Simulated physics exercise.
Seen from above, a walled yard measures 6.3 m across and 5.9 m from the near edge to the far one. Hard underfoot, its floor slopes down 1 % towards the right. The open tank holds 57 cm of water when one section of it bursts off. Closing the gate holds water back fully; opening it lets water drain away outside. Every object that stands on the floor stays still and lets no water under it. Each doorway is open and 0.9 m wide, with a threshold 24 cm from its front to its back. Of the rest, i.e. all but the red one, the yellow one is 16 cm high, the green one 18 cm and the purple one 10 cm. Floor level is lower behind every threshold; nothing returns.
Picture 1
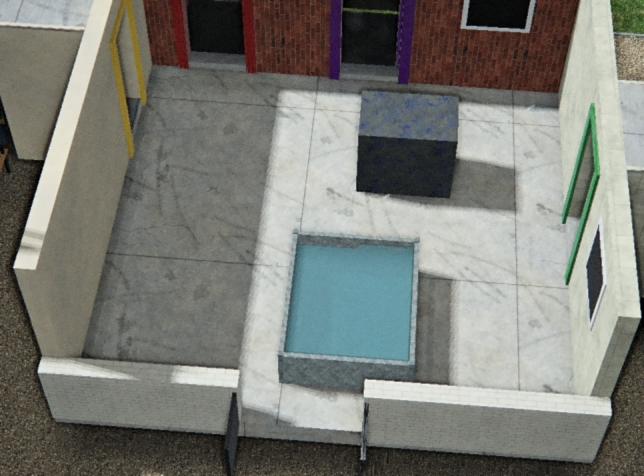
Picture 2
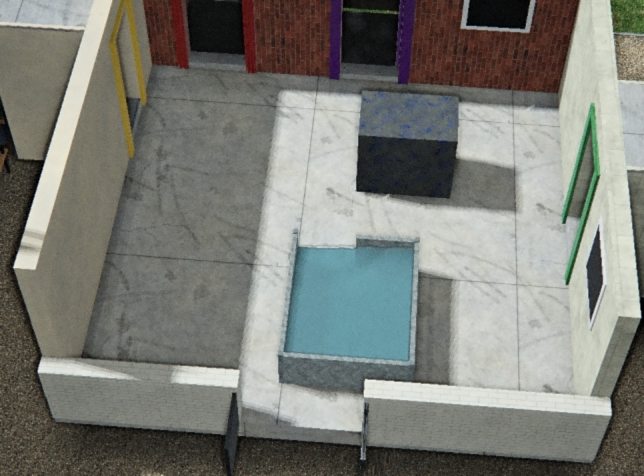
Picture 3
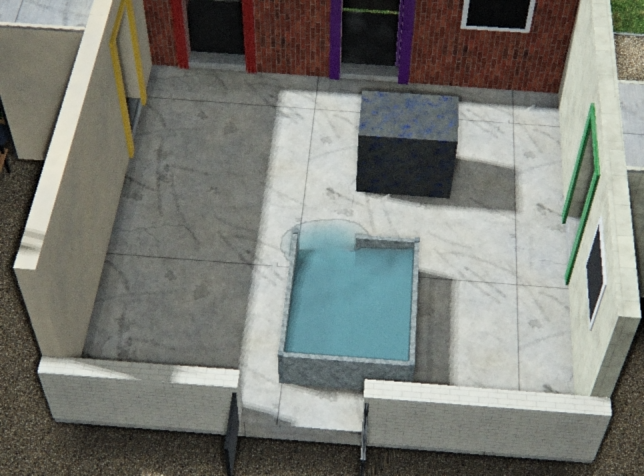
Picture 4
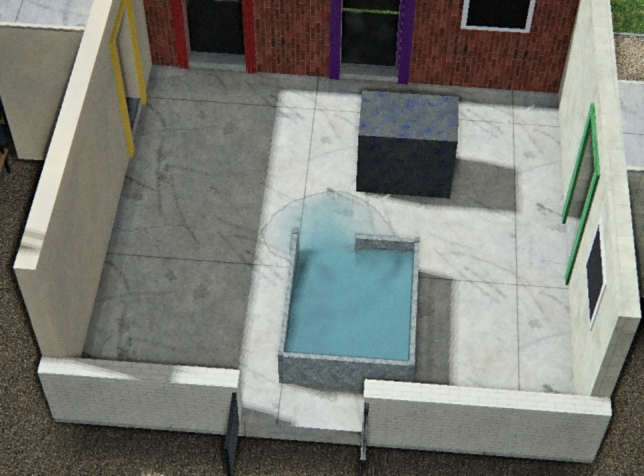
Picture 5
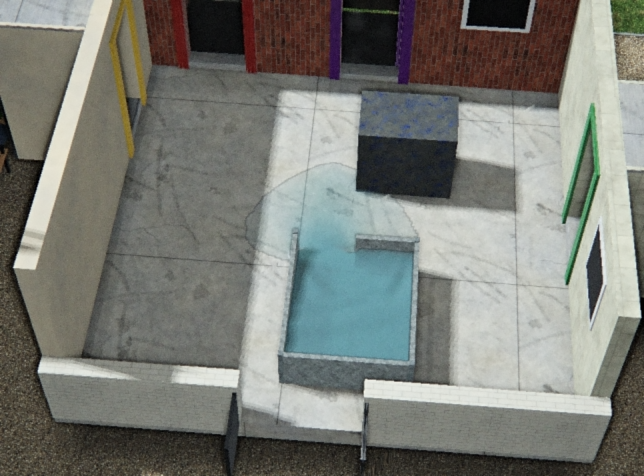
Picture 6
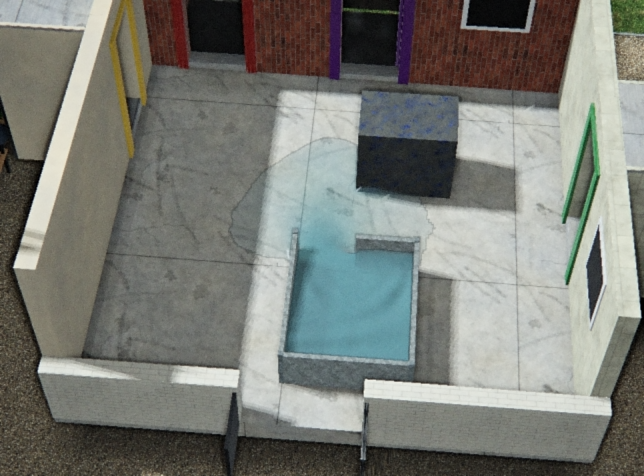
Water pouring through a gap in the far side of an open tank, spreading across the walled yard's pale floor past a dark block.
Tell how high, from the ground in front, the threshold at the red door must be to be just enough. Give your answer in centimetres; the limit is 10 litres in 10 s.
It must be about 11.5 cm high.
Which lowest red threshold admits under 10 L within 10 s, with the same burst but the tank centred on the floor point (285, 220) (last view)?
It must be around 21 cm tall.
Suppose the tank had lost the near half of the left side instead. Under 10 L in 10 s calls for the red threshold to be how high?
In that case about 12.5 cm.
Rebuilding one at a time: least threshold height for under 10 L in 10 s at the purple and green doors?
Roughly 16 cm for the purple door and roughly 6.5 cm for the green door.
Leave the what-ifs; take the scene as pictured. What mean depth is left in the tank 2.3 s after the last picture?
27 cm, roughly.
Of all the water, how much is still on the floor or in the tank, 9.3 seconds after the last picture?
About 94 %.
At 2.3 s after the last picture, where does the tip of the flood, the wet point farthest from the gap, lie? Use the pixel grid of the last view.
At about (152, 70).
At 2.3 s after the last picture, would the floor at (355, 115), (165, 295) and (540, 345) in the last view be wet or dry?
Listed order - soaked through, unwetted, unwetted.
Then, 0.7 s after the last picture water covers 25 % of the floor, deepest (32 cm) near (318, 260); it has not reached the red door.
Then, 2.3 s after the last picture water covers 45 % of the floor, deepest (22 cm) near (161, 79); 13 cm at the red door, 2 litres in over its 12 cm threshold.
Then, 9.3 s after the last picture water covers 95 % of the floor, deepest (10 cm) near (549, 124); 5 cm at the red door, 7 litres in over its 12 cm threshold.
At the red door as built, the water peaked near 14 cm, 1.7 s after the last picture.
With a threshold of 10.5 cm, 15 litres would have come in within the 10 s; with 14 cm, 2 litres. So under 10 litres takes about 11.5 cm.
